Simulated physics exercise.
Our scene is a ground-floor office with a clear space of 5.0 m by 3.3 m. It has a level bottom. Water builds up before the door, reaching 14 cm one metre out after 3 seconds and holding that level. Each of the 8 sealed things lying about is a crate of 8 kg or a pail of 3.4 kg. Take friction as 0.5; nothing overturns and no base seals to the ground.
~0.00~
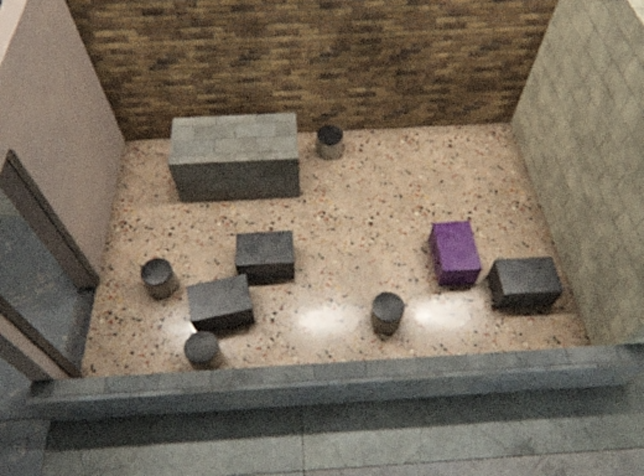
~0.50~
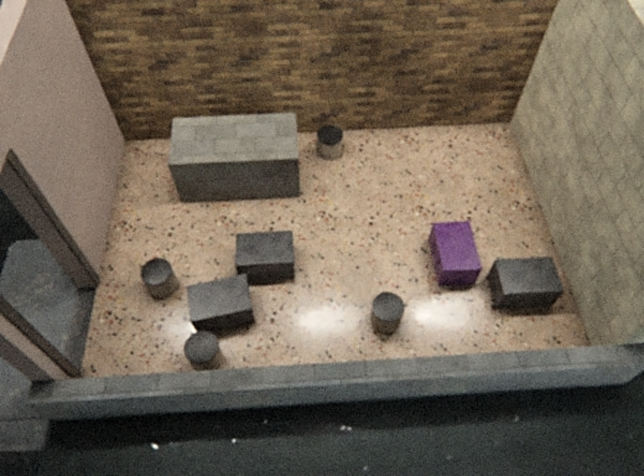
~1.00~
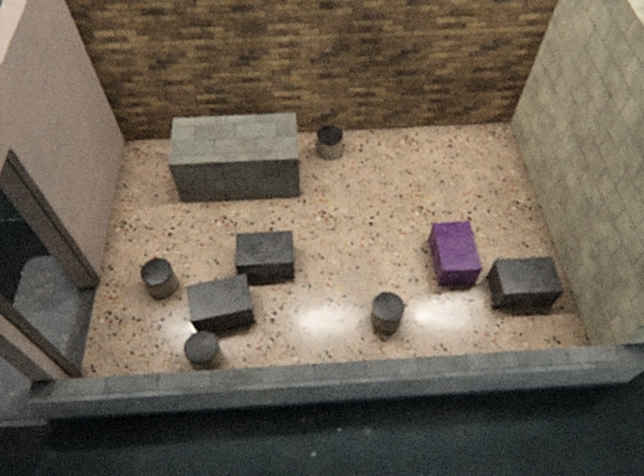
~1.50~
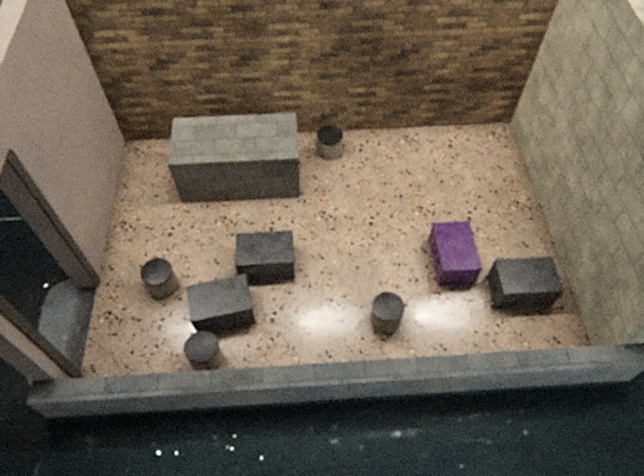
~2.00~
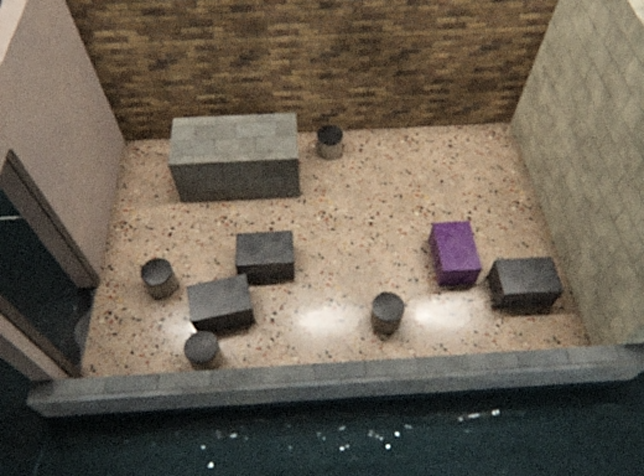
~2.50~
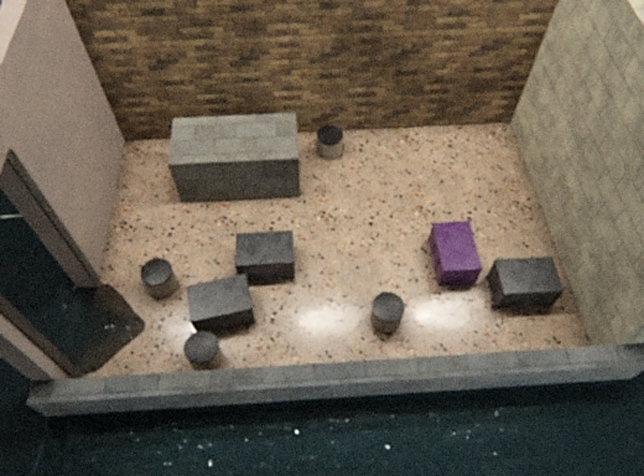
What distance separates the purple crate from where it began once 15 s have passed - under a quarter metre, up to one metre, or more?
The gap is more than one metre.
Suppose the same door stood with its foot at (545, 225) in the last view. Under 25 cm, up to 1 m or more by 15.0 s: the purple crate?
That would leave the purple crate a long way off.
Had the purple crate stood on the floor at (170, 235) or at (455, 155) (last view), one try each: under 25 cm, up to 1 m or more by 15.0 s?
I'd expect it to remain in place the first time and to get swept far off the second time.
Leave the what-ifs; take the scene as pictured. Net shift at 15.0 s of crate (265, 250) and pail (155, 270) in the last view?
150 cm and 200 cm respectively.
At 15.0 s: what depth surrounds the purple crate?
Roughly 7 cm at that moment.
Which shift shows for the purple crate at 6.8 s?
By that time, close to 5 cm.
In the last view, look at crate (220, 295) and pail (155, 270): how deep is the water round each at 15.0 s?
Close to 8 and 6 centimetres.
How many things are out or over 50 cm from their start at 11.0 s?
The answer is 7.
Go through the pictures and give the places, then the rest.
The first frame shows the purple crate at (457, 245) rests on the ground; 0.0 m2 under water; 0 of 8 have shifted.
The second frame shows the purple crate at (457, 245) rests on the ground; water covers 0.0 m2; 0 of 8 have shifted.
The third frame shows the purple crate at (457, 245) rests on the ground; 0.0 m2 under water; 0 of 8 have shifted.
The fourth frame shows the purple crate at (457, 245), on the bottom; water covers 0.0 m2; 0 of 8 have shifted.
The fifth frame shows the purple crate at (457, 245) rests on the ground; 0.0 m2 under water; 0 of 8 have shifted.
The sixth frame shows the purple crate at (457, 245), on the bottom; water covers 0.3 m2; 0 of 8 have shifted.
After 3.5 s the purple crate is near (457, 245), 0.0 m from its start, aground; 0 afloat.
After 6.8 s the purple crate is near (462, 244), 0.1 m from its start, aground; 2 afloat.
After 11.0 s the purple crate is near (475, 173), 1.0 m from its start, afloat; 5 afloat.
After 15.0 s the purple crate is near (314, 131), 2.2 m from its start, afloat; 8 afloat.
